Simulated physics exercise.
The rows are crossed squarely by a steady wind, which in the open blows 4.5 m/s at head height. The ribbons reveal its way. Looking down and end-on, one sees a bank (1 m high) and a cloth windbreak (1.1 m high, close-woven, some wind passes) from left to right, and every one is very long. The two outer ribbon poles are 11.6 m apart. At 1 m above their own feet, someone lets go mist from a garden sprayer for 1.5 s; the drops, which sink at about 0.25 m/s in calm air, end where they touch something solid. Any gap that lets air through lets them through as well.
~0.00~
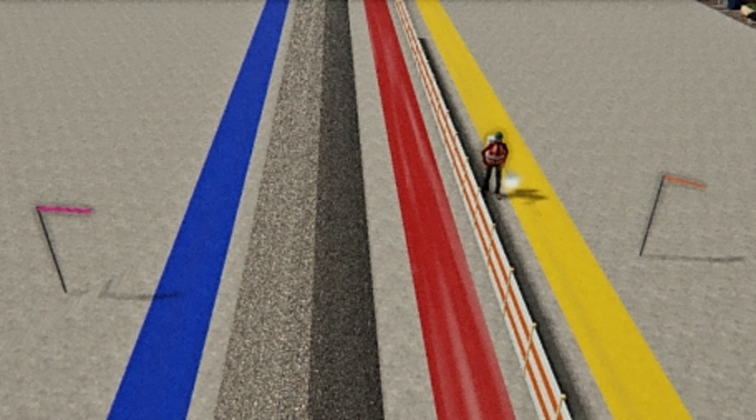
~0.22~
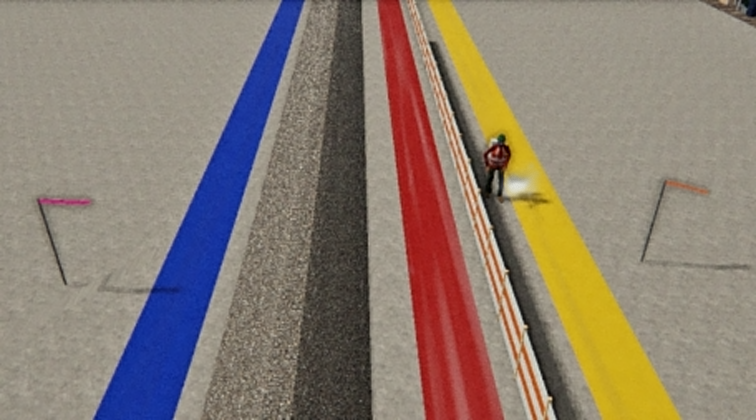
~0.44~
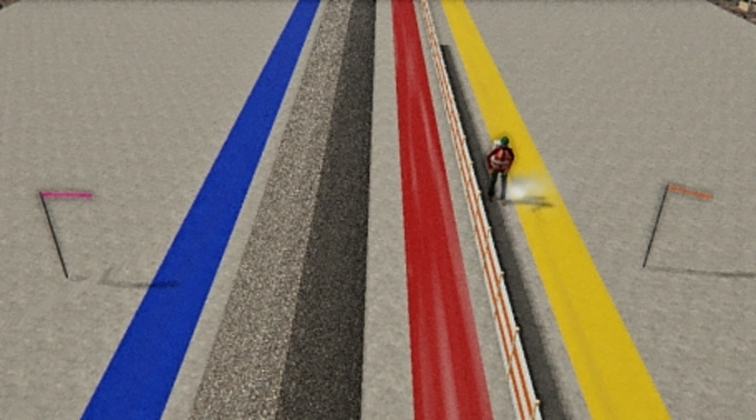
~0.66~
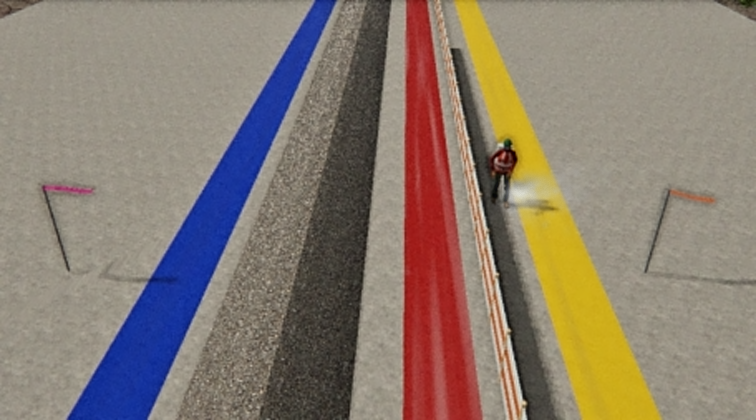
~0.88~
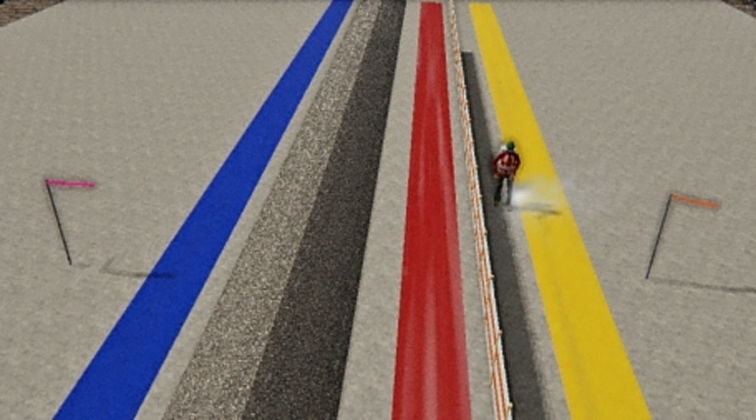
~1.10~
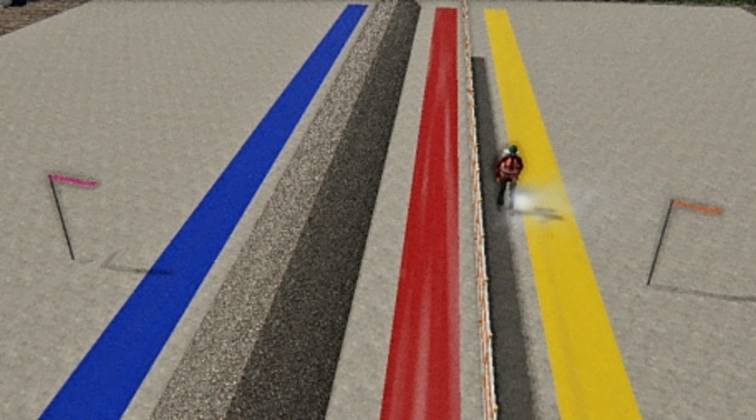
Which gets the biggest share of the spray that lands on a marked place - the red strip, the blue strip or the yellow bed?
The yellow one.
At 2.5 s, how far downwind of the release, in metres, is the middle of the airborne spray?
My estimate would be some 1.5 metres.
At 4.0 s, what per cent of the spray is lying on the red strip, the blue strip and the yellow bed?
I'd put it near 1 % on red, 0 % on blue and 15 % on yellow.
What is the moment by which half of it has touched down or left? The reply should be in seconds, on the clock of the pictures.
About 4.0 seconds.
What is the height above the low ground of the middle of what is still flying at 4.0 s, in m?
The middle sits around 0.6 m above the low ground.
After 2.5 s, 19 % is no longer flying here, and 8 % lies on the yellow bed, 0 % on the blue strip and 0 % on the red strip; the middle of what still flies is 0.6 m above the low ground, near (577, 216).
After 4.0 s, 51 % is no longer flying here, and 17 % lies on the yellow bed, 0 % on the blue strip and 1 % on the red strip; the middle of what still flies is 0.6 m above the low ground, near (665, 222).
After 8.0 s, 84 % is no longer flying here, and 20 % lies on the yellow bed, 0 % on the blue strip and 2 % on the red strip.
After 20.0 s, 100 % is no longer flying here, and 20 % lies on the yellow bed, 0 % on the blue strip and 2 % on the red strip.
After 45.0 s, 100 % is no longer flying here, and 20 % lies on the yellow bed, 0 % on the blue strip and 2 % on the red strip.
